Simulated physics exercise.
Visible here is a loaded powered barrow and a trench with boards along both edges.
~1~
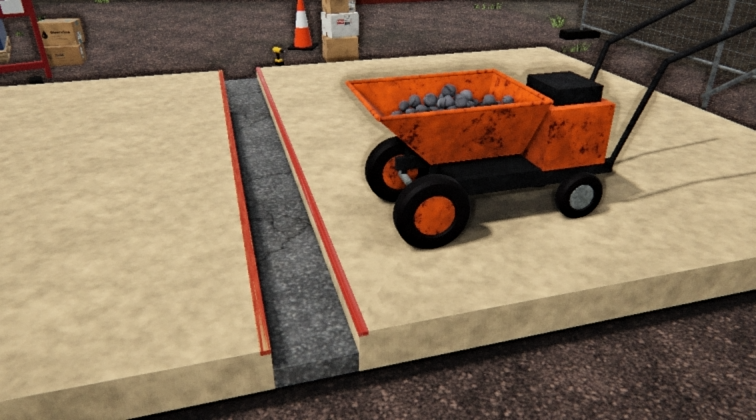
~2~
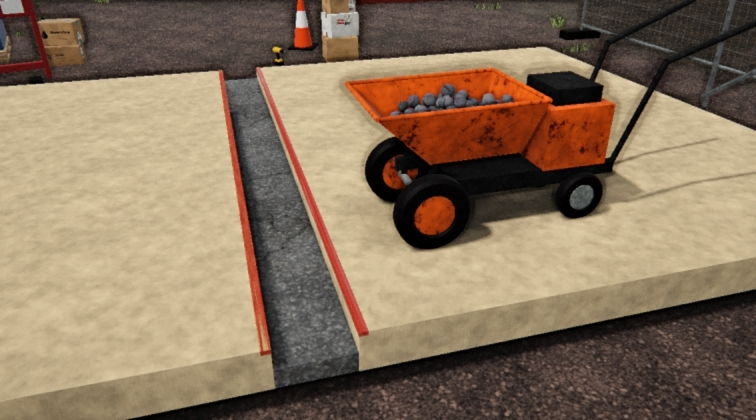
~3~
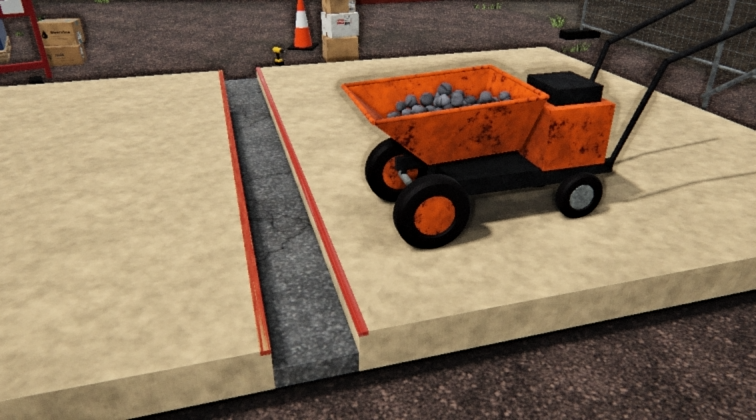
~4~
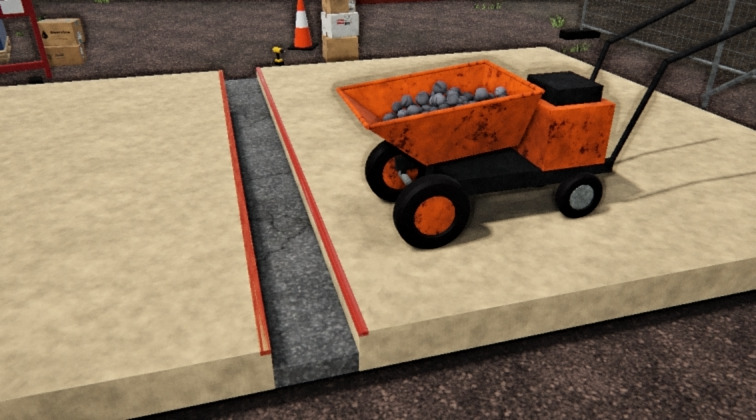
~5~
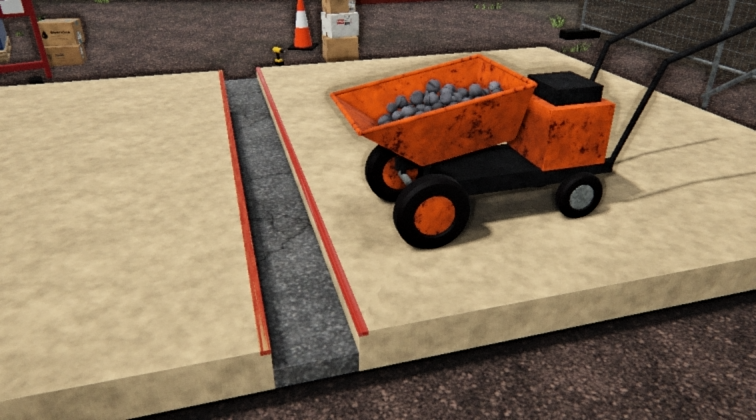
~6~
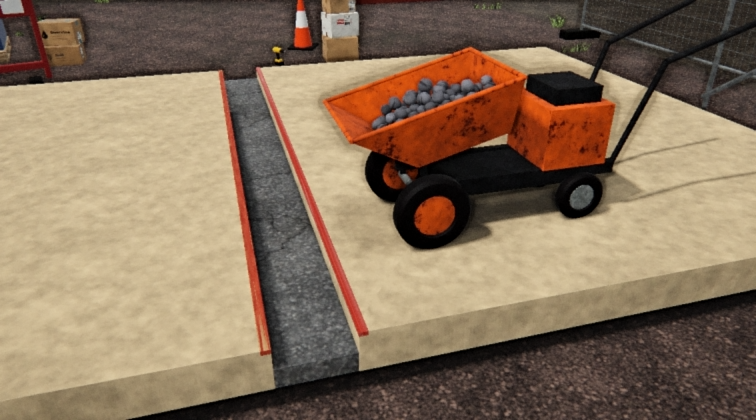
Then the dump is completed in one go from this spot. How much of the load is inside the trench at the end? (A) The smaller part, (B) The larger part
The answer is B.
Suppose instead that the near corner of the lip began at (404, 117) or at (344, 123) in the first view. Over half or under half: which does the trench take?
Note: Stop one, a majority share; stop two, a minority share.
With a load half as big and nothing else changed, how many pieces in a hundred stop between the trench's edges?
Some 90 per cent.
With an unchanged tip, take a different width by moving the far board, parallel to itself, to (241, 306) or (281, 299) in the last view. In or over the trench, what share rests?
Lab note: Case 1 around 80 %, case 2 50 %.
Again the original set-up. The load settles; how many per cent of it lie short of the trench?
Roughly 0 in a hundred.
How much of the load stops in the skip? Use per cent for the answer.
It ends up near 15 per cent.
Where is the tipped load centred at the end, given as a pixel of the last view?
Near (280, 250), more or less.
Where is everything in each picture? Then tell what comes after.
The first frame shows lip of the skip at (379, 119), level; top of the load at (465, 108), round cobbles; first edge of the trench at (346, 288); far edge at (258, 303), the trench over half as wide as the skip, and shallow for its width.
The second frame shows lip of the skip at (378, 120), level; top of the load at (464, 107).
The third frame shows lip of the skip at (374, 123), tipped barely; top of the load at (461, 106).
The fourth frame shows lip of the skip at (368, 127), tipped a little; top of the load at (473, 108).
The fifth frame shows lip of the skip at (360, 134), tipped a little; top of the load at (467, 105).
The sixth frame shows lip of the skip at (352, 142), tipped clearly; top of the load at (473, 99); first edge of the trench at (346, 288); far edge at (258, 303).
Soon after the last picture, skip tipped steeply; all in the skip.
A little later, skip tipped right over; about half in the skip; about half in or heaped over the trench; a stray few beyond it.
Later still, skip tipped right over; about a quarter in the skip; most in or heaped over the trench; a small part beyond it.
At rest, skip tipped right over; about a quarter in the skip; most in or heaped over the trench; a small part beyond it.
